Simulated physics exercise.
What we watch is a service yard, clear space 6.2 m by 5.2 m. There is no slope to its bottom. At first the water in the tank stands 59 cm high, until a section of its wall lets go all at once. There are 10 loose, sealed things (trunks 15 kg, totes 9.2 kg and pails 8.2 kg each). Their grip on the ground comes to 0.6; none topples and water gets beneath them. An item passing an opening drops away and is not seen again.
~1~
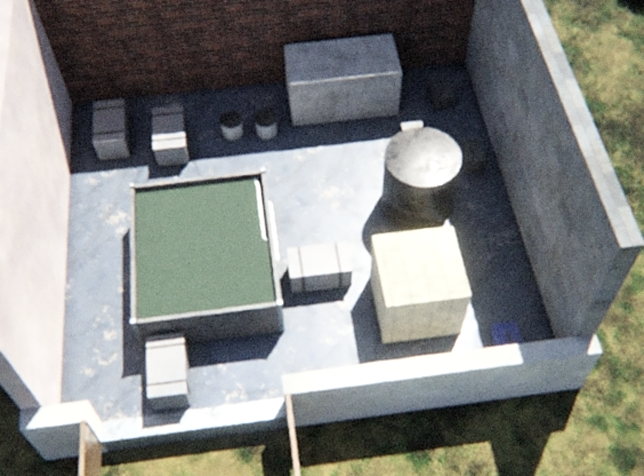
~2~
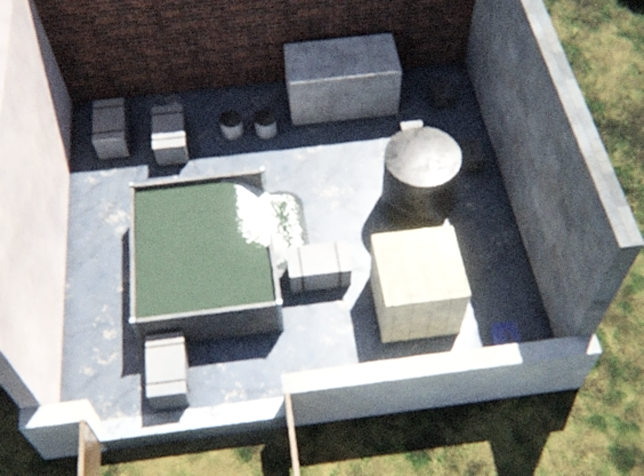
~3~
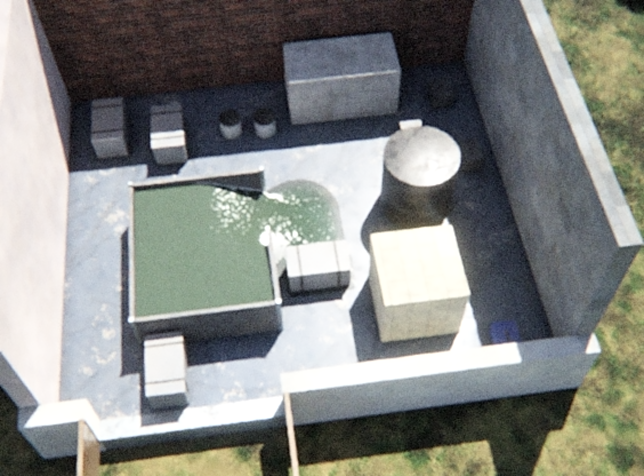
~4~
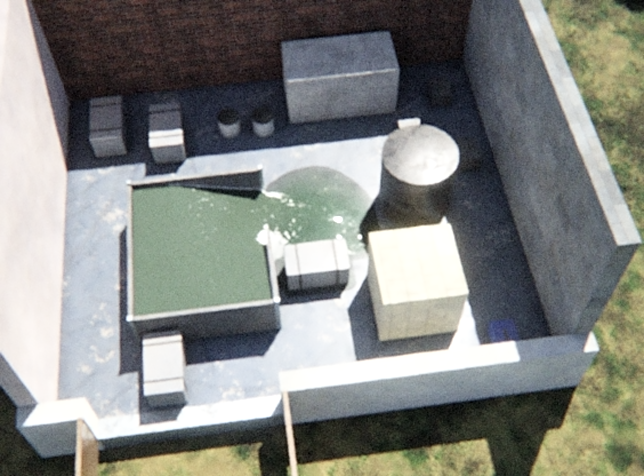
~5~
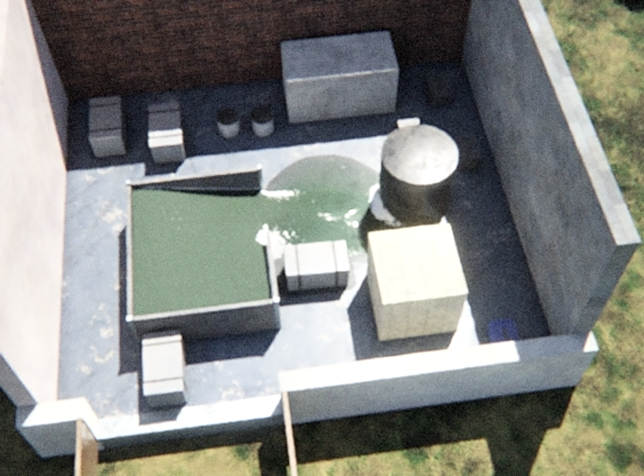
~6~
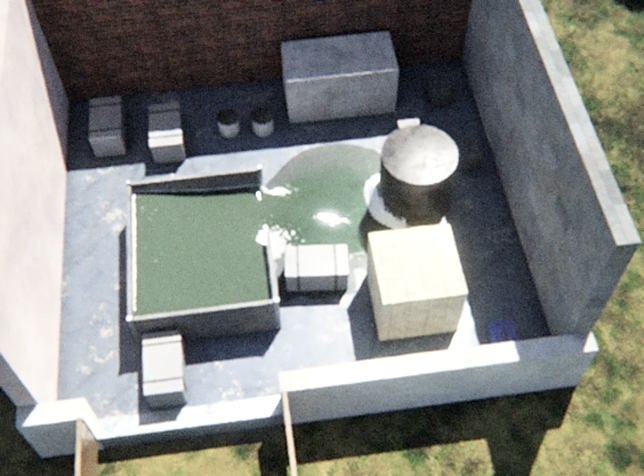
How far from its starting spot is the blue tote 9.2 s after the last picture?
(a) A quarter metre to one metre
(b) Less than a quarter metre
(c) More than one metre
(c) More than one metre.
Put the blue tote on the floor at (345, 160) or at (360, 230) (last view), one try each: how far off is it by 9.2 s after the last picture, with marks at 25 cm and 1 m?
Run one, it gets swept far; run two, it gets swept far.
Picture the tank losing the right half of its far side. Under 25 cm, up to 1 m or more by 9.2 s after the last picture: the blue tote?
So, for the blue tote: It holds steady.
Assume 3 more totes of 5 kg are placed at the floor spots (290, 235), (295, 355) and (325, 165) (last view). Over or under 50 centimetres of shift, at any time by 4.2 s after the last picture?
Beyond it, within it, beyond it.
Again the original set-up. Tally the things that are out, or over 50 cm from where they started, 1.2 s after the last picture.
1 in all.
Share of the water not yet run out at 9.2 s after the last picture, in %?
Remaining: Approx. 96 per cent.
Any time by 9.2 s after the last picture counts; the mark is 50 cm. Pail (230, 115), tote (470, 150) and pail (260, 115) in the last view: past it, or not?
In sequence - stayed below the line; crossed the line; stayed below the line.
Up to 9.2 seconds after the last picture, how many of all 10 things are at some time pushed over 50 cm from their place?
6.
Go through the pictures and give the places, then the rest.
In the first frame, the blue tote at (509, 337) rests on the ground; water covers 3.4 m2; 0 of 10 have shifted.
In the second frame, the blue tote at (508, 336), on the bottom; water covers 3.9 m2; 0 of 10 have shifted.
In the third frame, the blue tote at (507, 336) rests on the ground; 4.6 m2 under water; 0 of 10 have shifted.
In the fourth frame, the blue tote at (505, 334) rests on the ground; water covers 5.5 m2; 0 of 10 have shifted.
In the fifth frame, the blue tote at (505, 334) rests on the ground; water covers 6.3 m2; 0 of 10 have shifted.
In the sixth frame, the blue tote at (505, 334), on the bottom; 7.0 m2 under water; 1 of 10 have shifted.
Then, 1.2 s after the last picture the blue tote is near (505, 334), 0.0 m from its start, aground; 0 of 10 are out; 1 afloat.
Then, 3.8 s after the last picture the blue tote is near (440, 339), 0.8 m from its start, aground; 0 of 10 are out; 3 afloat.
Then, 6.2 s after the last picture the blue tote is near (307, 349), 2.4 m from its start, aground; 0 of 10 are out; 4 afloat.
Then, 9.2 s after the last picture the blue tote is near (221, 345), 3.5 m from its start, afloat; 0 of 10 are out; 6 afloat.
